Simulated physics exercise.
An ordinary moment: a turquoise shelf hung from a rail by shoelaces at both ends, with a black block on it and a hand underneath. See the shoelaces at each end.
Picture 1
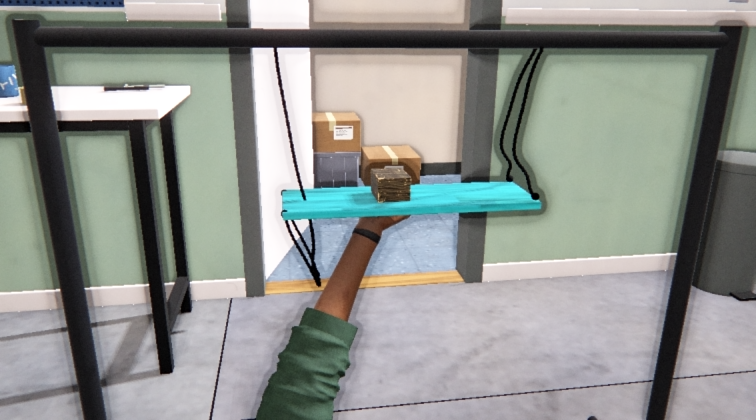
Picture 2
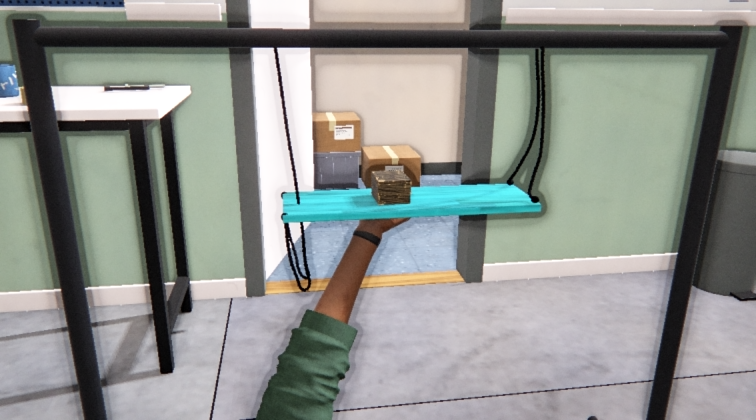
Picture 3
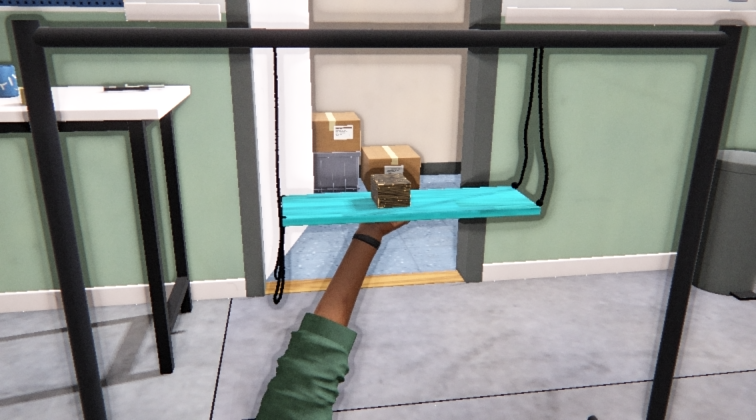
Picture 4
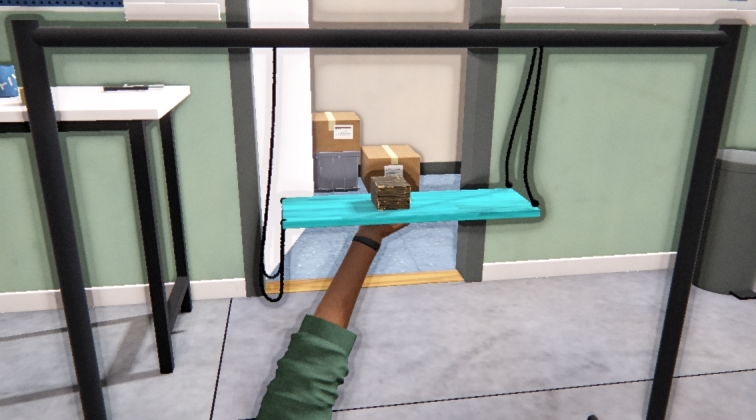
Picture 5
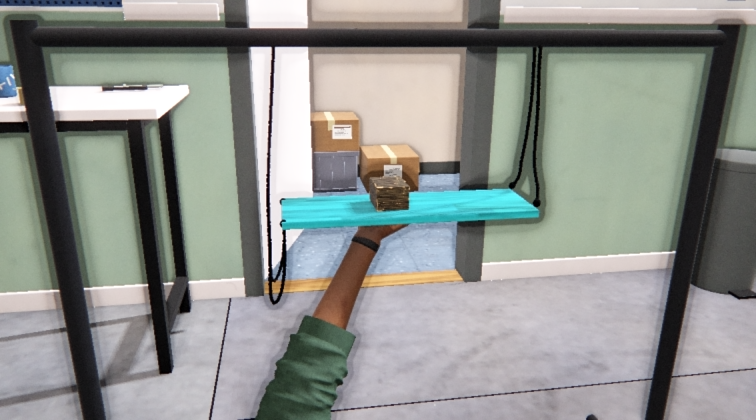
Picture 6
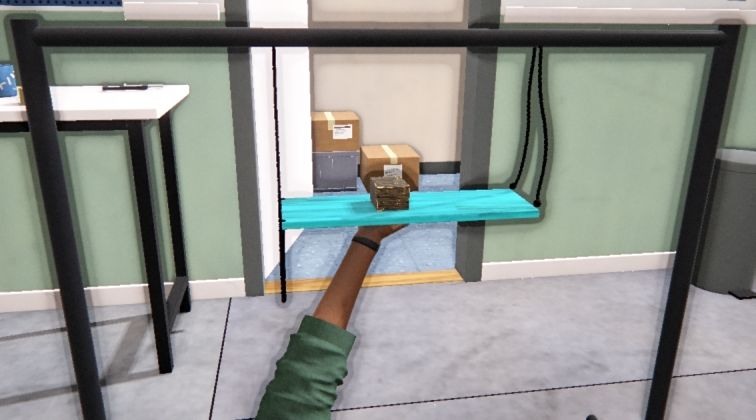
Slack shoelaces swaying beside a turquoise shelf hung from a black rail, as a hand beneath keeps it almost still, block on top.
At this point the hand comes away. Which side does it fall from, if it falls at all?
The left side.
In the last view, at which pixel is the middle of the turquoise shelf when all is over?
Around (459, 280).
Then, 0.80 s past the final frame, board tipped 41° down to the left; block on the floor.
Then, 1.42 s past the final frame, board tipped 44° down to the left; block on the floor.
When it is over, board tipped 43° down to the left; block on the floor. The black block falls from the left end.
